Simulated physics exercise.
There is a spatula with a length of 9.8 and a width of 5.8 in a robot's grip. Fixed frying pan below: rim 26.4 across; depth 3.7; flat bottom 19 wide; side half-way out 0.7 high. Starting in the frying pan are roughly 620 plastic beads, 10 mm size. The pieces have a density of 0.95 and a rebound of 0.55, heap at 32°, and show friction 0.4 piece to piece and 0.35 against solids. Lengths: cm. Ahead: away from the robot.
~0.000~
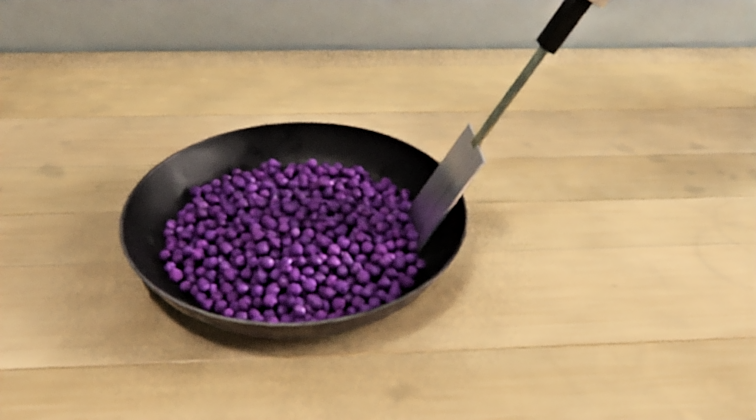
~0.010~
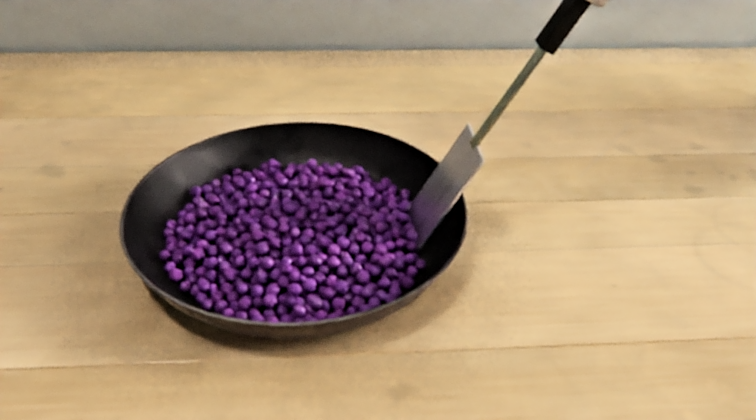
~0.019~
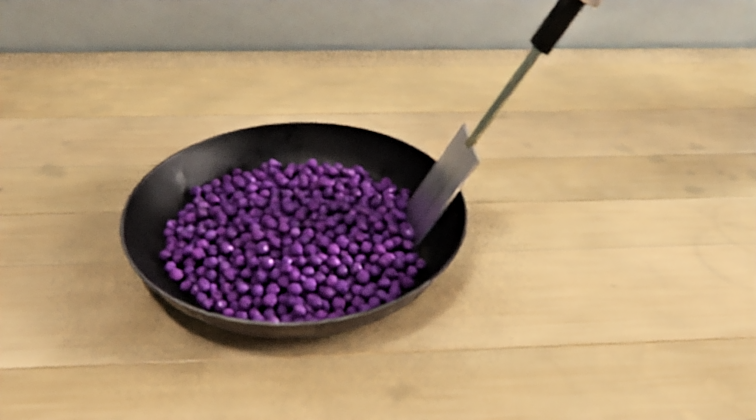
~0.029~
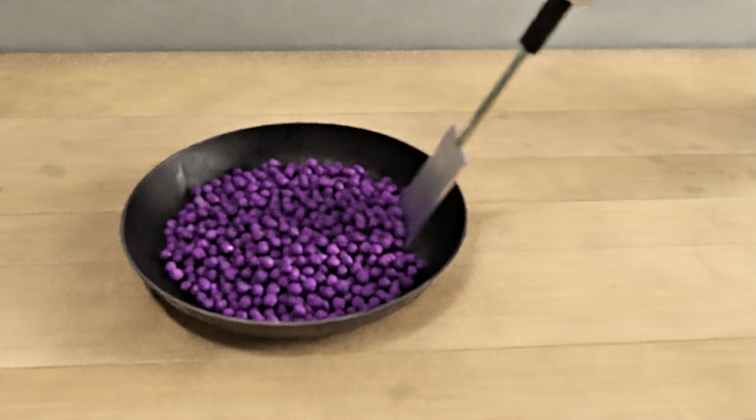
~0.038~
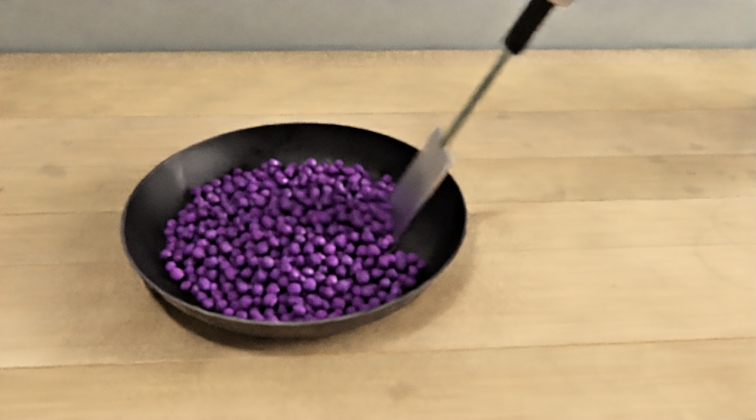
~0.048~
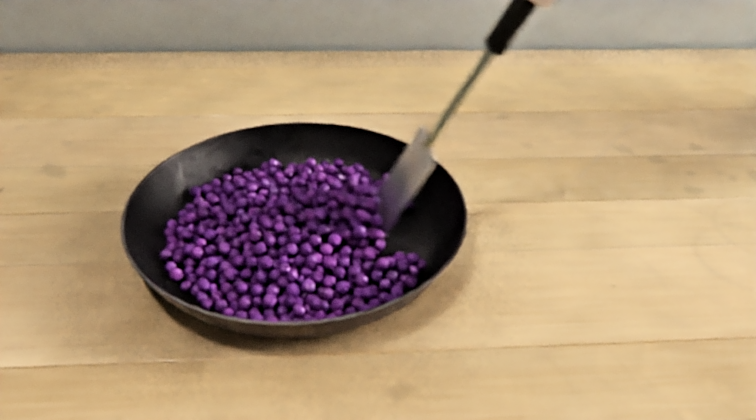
At first, a spatula with a black handle rests against the right inner side of a dark frying pan filled with small purple beads on a wooden surface. The spatula then moves left, slowly and then faster, pushing into the beads on the right and leaving bare pan behind it.
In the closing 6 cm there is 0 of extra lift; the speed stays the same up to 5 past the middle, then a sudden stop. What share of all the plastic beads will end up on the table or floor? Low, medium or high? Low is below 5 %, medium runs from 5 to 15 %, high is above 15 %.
The share is medium, from 5 to 15 %.
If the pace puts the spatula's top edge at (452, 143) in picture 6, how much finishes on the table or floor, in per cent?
Share: Roughly 0 %.
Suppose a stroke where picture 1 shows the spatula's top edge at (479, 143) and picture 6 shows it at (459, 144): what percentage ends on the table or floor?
Around 0 per cent finishes there.
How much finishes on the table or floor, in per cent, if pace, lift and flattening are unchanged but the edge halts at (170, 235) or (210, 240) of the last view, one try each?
Estimates, in order: 20 % and 10 %.
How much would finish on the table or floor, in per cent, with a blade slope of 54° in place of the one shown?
In that case, around 5 percent would end up on the table or floor.
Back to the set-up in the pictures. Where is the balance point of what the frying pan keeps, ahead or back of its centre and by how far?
Roughly 3.5 centimetres ahead.
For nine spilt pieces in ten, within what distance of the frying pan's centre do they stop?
About 55 cm from the centre.
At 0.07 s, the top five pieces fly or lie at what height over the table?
I'd say close to 6 cm on average.
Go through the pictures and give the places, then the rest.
The first frame shows spatula top edge at (477, 142), sloping 62°; upper third of the load around (303, 225), from x 165 to 420, top at y 165; 622 in the frying pan.
The second frame shows spatula top edge at (476, 142), sloping 62°; upper third of the load around (304, 225), from x 165 to 420, top at y 165.
The third frame shows spatula top edge at (471, 142), sloping 62°; upper third of the load around (306, 222), from x 165 to 420, top at y 165.
The fourth frame shows spatula top edge at (460, 142), sloping 62°; upper third of the load around (310, 222), from x 165 to 420, top at y 165.
The fifth frame shows spatula top edge at (445, 143), sloping 62°; upper third of the load around (312, 221), from x 165 to 420, top at y 165.
The sixth frame shows spatula top edge at (429, 143), sloping 62°; upper third of the load around (313, 221), from x 165 to 420, top at y 165; 622 in the frying pan.
By 0.07 s, sloping 62°, highest piece 6 above the table; 622 in the frying pan.
By 0.10 s, sloping 62°, highest piece 8 above the table; 622 in the frying pan.
By 0.31 s, sloping 62°, highest piece 6 above the table; 579 in the frying pan, 36 on the table or floor, 7 on the blade or in flight.
By 1.36 s, sloping 62°, highest piece 4 above the table; 579 in the frying pan, 43 on the table or floor.
Final count, 579 in the frying pan, 43 on the table or floor. That is 7 % on the table or floor.
